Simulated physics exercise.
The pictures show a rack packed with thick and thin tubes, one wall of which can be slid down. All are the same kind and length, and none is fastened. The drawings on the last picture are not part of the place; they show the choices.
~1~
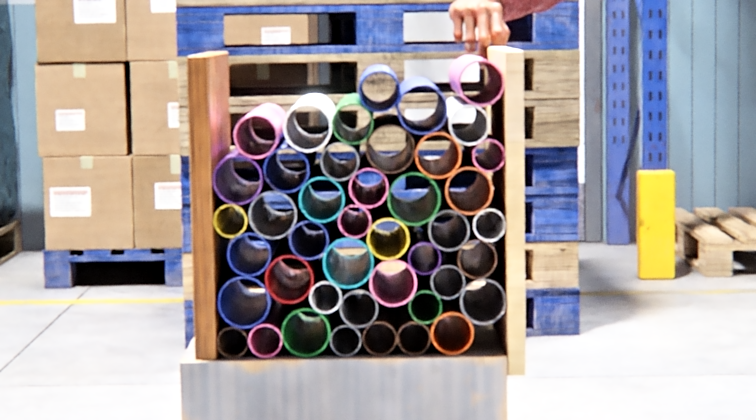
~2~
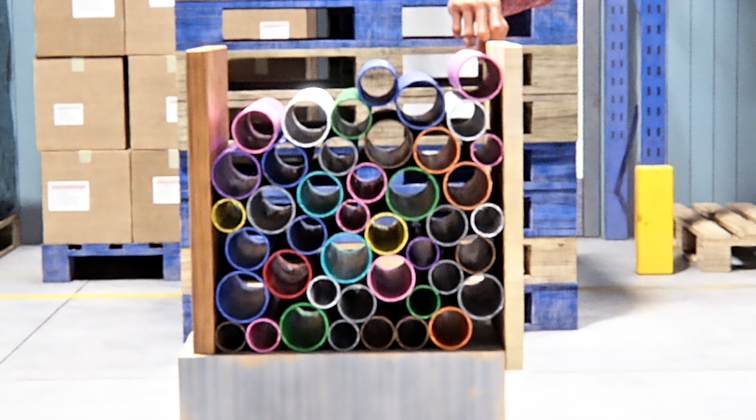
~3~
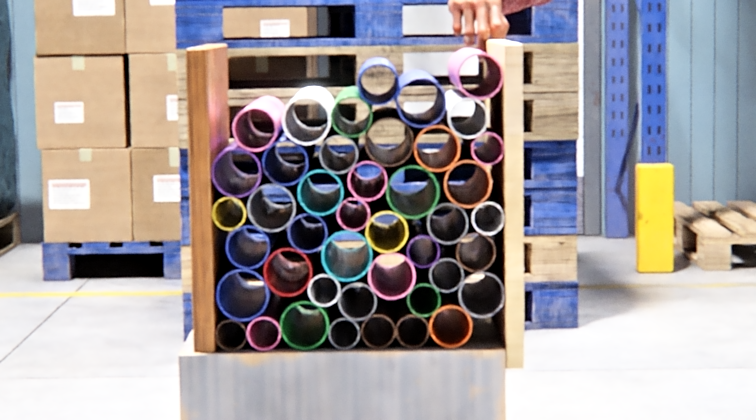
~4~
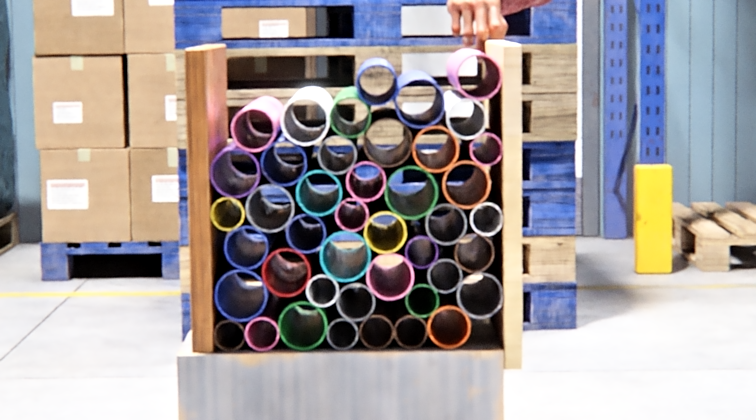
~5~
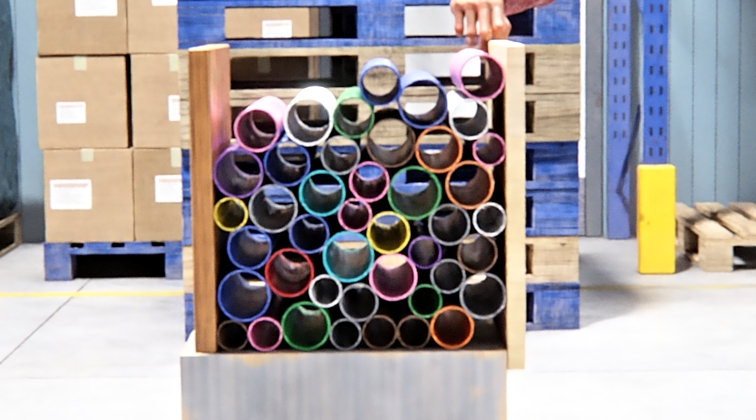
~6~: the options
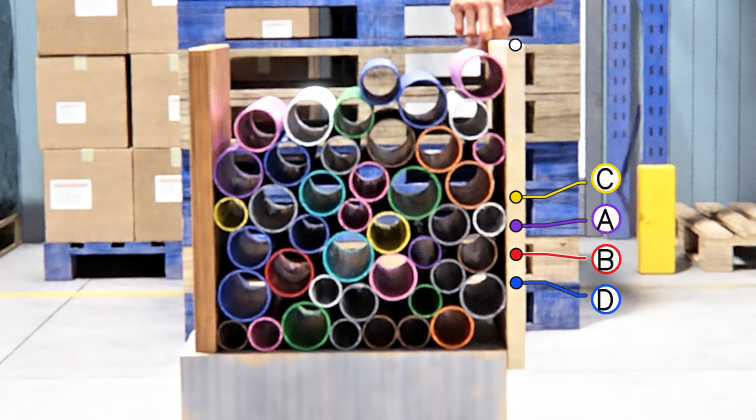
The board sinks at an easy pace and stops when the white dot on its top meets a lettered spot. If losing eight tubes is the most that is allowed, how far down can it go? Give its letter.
No lower than B.
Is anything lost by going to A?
Yes.
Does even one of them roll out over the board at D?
Yes, at D.
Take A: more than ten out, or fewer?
It loses fewer than ten.
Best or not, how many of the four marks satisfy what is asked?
The number is three.
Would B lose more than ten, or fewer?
It loses fewer than ten.
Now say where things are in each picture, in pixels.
A grey tube (340, 161); a yellow tube (230, 221); side board (504, 199), in the first frame.
Side board (502, 194); a brown tube (231, 336), in the second frame.
A brown tube (412, 331); a grey tube (358, 302), in the third frame.
A blue tube (241, 295); an orange tube (466, 184), in the fourth frame.
A pink tube (355, 215); an orange tube (439, 149); a grey tube (340, 155), in the fifth frame.
On the marked copy, A at (516, 225); B at (517, 254); C at (516, 197); D at (517, 283); the white dot at (516, 45).
With B. Early on, top of the board (506, 132).
Further on, top of the board (506, 229).
At the end, top of the board (506, 254), eight out over the board.
As for the rest, A three out over the board; C three out over the board; D more than eight out over the board.
